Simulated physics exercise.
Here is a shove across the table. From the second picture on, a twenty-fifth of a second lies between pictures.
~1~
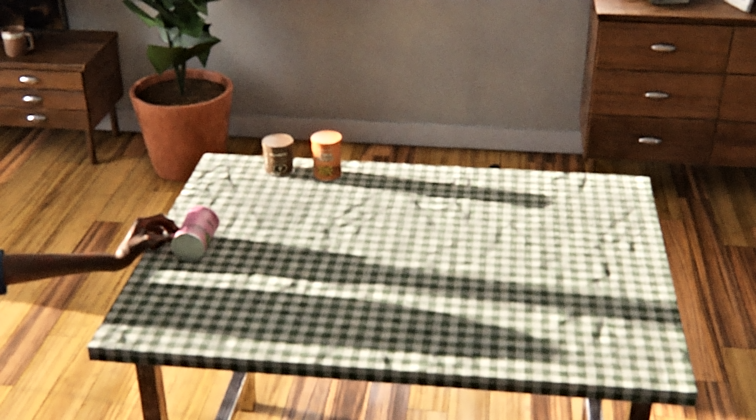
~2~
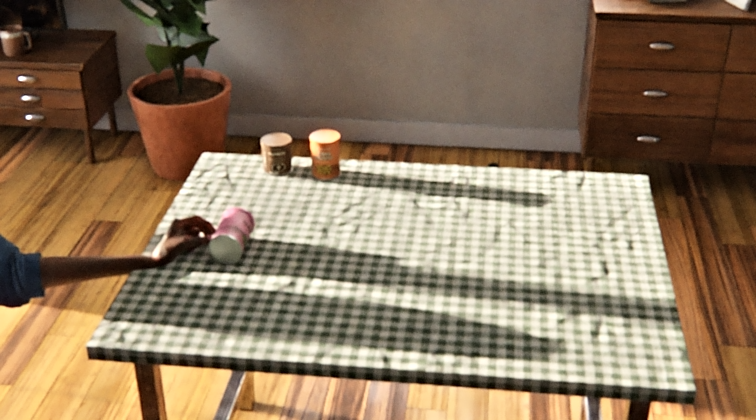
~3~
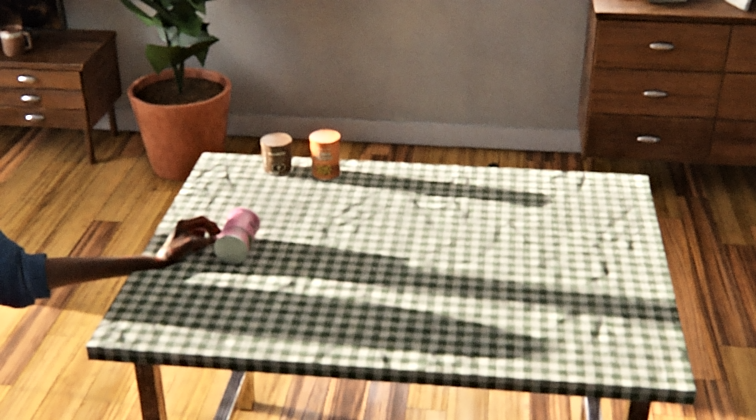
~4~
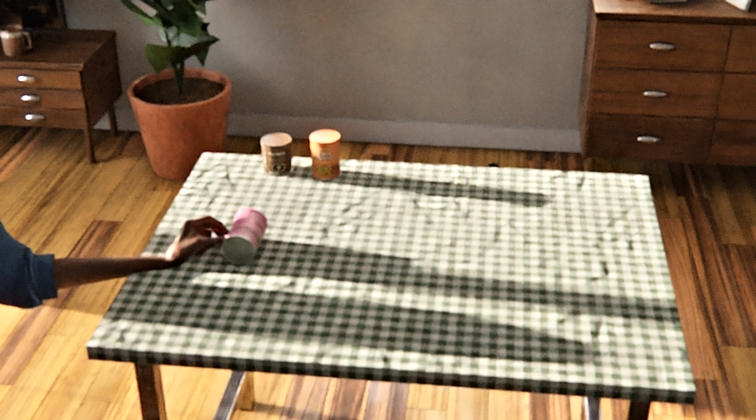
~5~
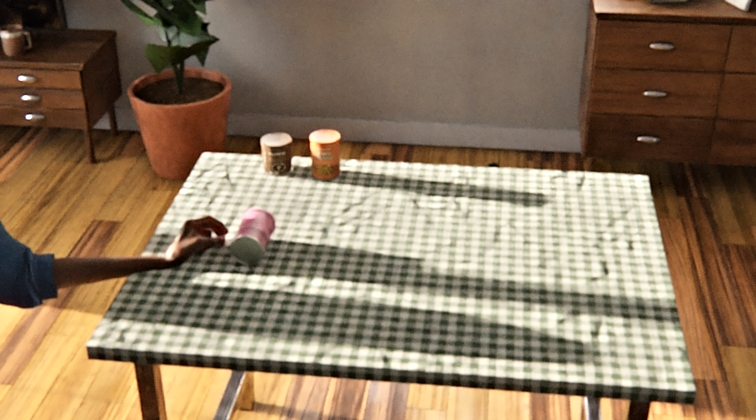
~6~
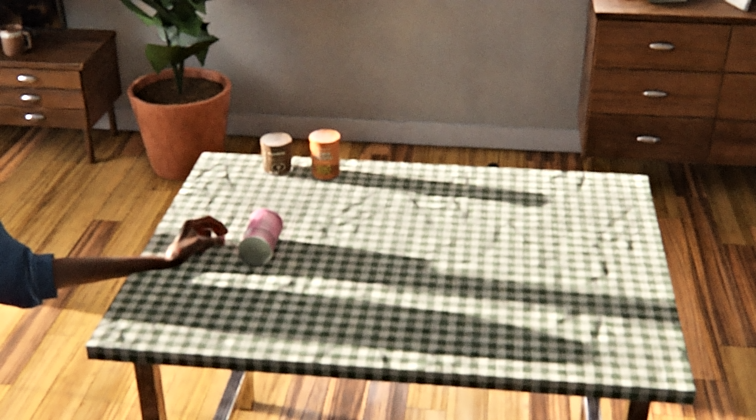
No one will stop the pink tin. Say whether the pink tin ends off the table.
The pink tin remains on top.
Then, 0.10 s on from there, pink tin shifted about its own width near (279, 238).
Then, 0.30 s on from there, pink tin shifted well along near (307, 240).
Then, 0.50 s on from there, pink tin shifted well along near (325, 241).
In the end, moved from the start, pink tin. At the end, from the last picture's camera, pink tin near (333, 242).
